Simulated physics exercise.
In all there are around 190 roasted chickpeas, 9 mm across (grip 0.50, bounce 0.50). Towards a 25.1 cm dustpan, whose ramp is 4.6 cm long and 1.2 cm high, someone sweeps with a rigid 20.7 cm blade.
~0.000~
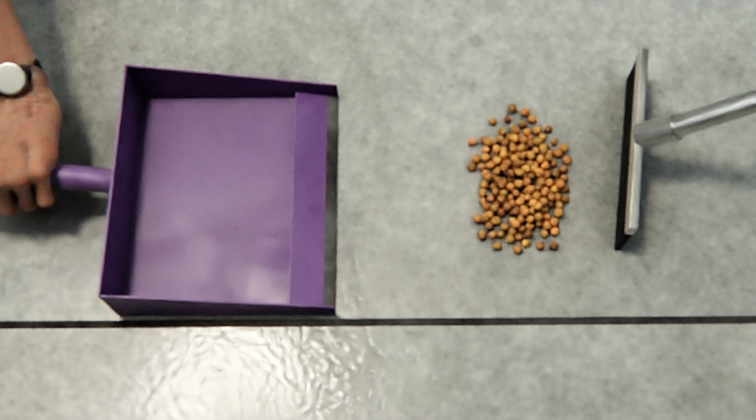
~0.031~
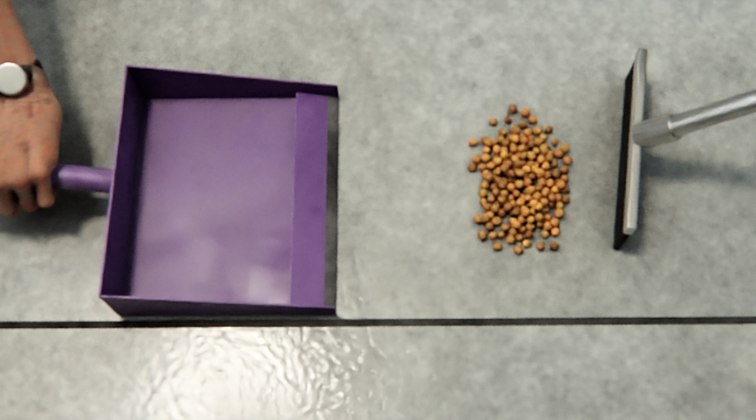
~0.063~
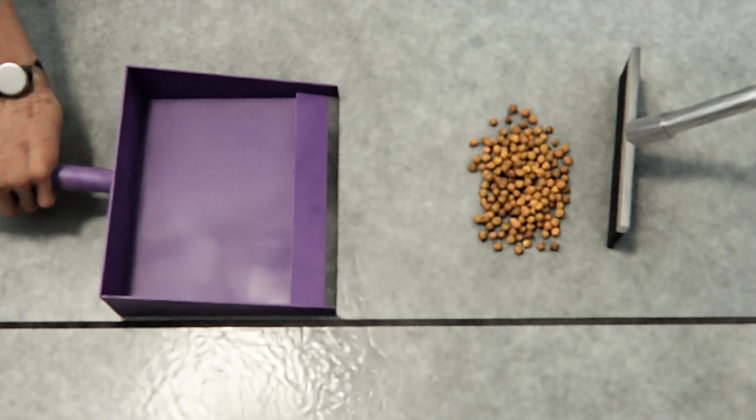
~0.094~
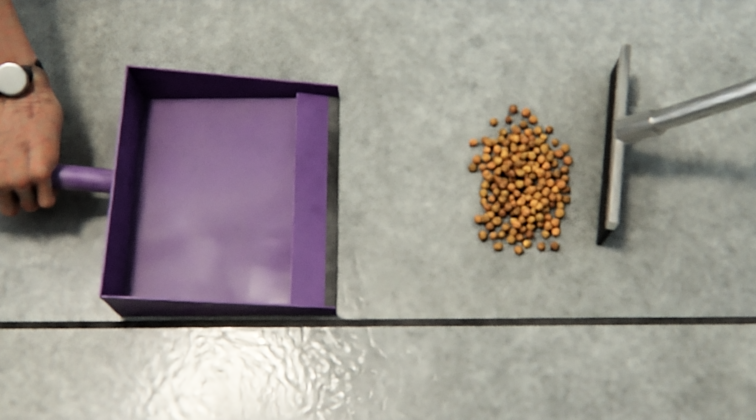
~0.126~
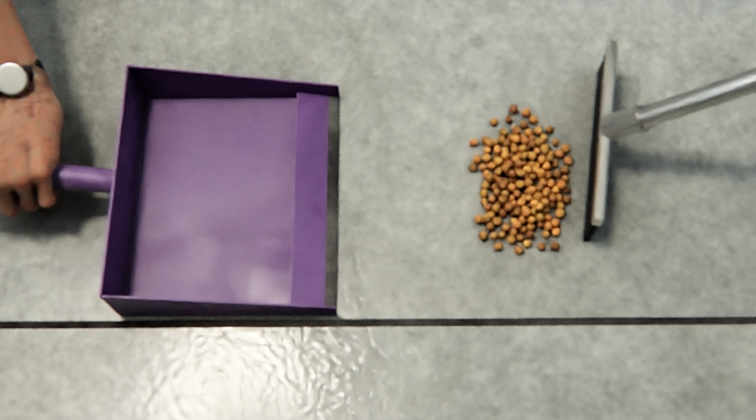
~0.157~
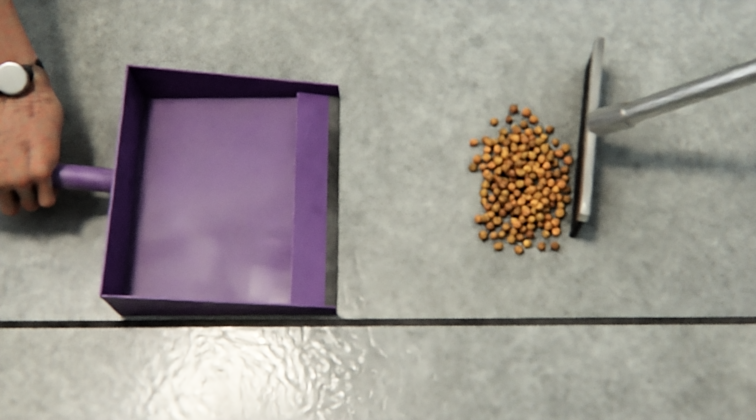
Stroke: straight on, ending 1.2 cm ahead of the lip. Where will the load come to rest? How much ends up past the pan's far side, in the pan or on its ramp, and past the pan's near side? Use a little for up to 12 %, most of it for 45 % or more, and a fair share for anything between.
Far side - a fair share; pan - a fair share; near side - a little.
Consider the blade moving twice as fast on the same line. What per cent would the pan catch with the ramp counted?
I'd put it at roughly 35 per cent.
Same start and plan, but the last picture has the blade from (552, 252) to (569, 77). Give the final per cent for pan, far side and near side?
You'd see pan at 35, far at 5 and near at 0.
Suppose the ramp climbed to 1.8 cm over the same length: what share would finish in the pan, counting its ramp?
25 %.
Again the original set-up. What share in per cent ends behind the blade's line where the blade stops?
I'd say close to 30 per cent.
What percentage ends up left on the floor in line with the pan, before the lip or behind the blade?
Around 55 in a hundred.
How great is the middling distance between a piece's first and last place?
Around 22 centimetres.
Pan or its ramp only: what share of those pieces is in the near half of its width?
Around 0 percent.
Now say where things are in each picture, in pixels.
Blade from (631, 229) to (642, 57), moved 0.0 cm, 0 of the pieces shifted so far; middle of the pieces at (519, 183); pan at (215, 201), in the first frame.
Blade from (629, 229) to (640, 57), moved 0.2 cm, 0 of the pieces shifted so far; middle of the pieces at (519, 184), in the second frame.
Blade from (622, 227) to (634, 56), moved 0.9 cm, 0 of the pieces shifted so far; middle of the pieces at (520, 184), in the third frame.
Blade from (612, 224) to (624, 53), moved 2.0 cm, 0 of the pieces shifted so far; middle of the pieces at (520, 184), in the fourth frame.
Blade from (597, 220) to (611, 50), moved 3.5 cm, 0 of the pieces shifted so far; middle of the pieces at (520, 184), in the fifth frame.
Blade from (583, 216) to (598, 46), moved 4.9 cm, 0 of the pieces shifted so far; middle of the pieces at (520, 184); pan at (217, 201). Its pace works out near 0.46 m/s, heading 18 degrees away from the viewer's side, in the sixth frame.
After 0.42 s, middle of the blade 15 cm from the lip; 0 % over the lip, far side 5 %, near side 0 %.
After 0.59 s, middle of the blade 7 cm from the lip; 0 % over the lip, far side 10 %, near side 0 %.
Then, at 0.89 s, middle of the blade 3 cm from the lip; 25 % over the lip, far side 20 %, near side 0 %.
By 1.3 s all is still; far side 20 %, pan 30 %, near side 0 %, in front of the lip or behind the blade 55 %.
